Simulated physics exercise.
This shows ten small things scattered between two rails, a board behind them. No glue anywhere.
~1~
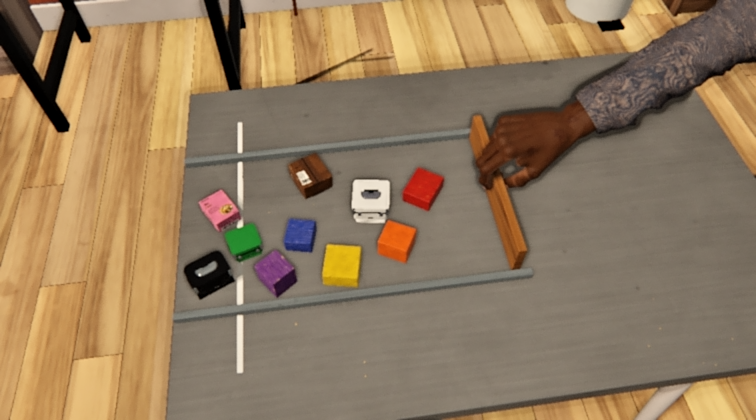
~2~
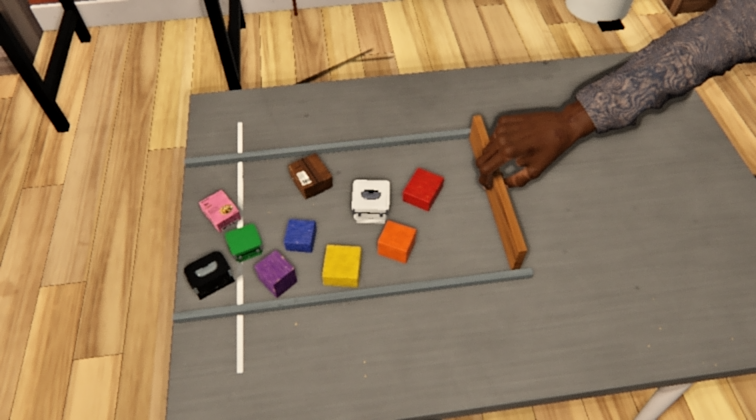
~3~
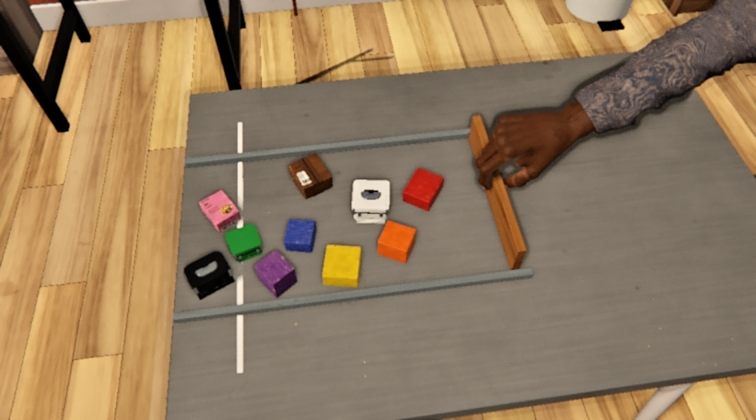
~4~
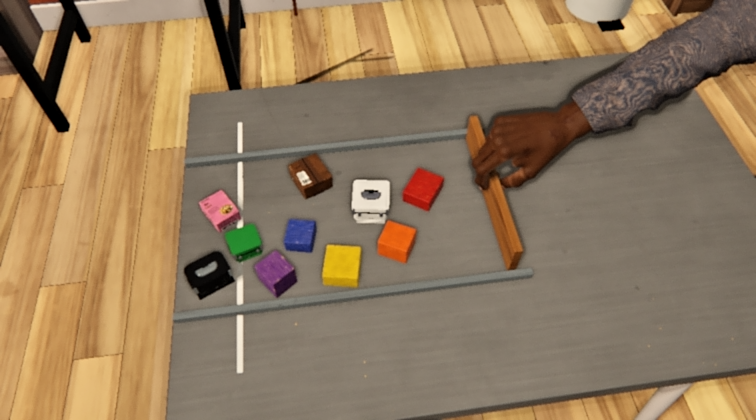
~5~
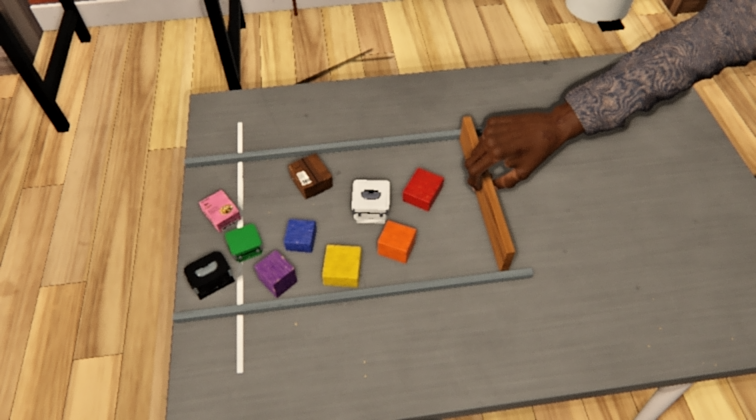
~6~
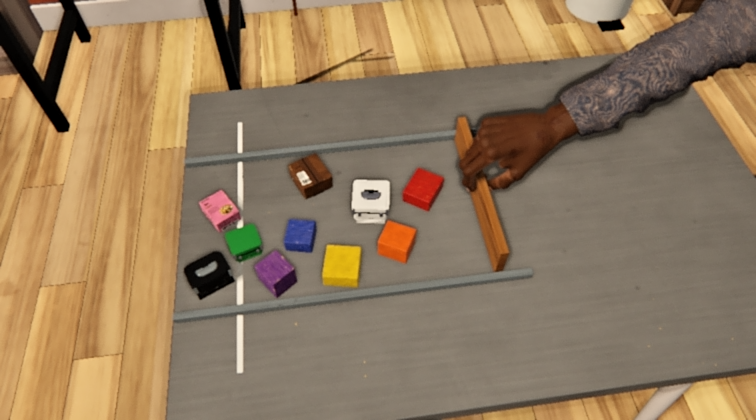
The footage shows ten small items, mostly colored blocks, scattered between two rails on a gray table with a white line. A hand holding a wooden board at the right moves it slightly left, while the items stay still.
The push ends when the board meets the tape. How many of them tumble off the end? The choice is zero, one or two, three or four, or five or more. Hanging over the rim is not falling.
As it turns out, the number that fall off is three or four.
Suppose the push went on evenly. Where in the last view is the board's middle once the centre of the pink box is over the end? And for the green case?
About (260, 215), and (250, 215) for the other.
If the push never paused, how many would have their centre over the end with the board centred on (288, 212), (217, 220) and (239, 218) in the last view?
It would be 1, 7 and 4.
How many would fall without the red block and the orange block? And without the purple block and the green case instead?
The counts: 2 and 2.
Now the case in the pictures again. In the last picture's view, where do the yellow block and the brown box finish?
First (188, 291), then (223, 182).
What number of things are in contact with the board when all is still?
The number is 3.
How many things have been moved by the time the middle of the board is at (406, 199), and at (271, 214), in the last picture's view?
3 and 10.
Early on, none off yet; black case at rest near (209, 275); pink box at rest near (220, 211); green case at rest near (245, 244).
Finally, the number that fall off is three or four; lost, purple block, green case, pink box and black case.
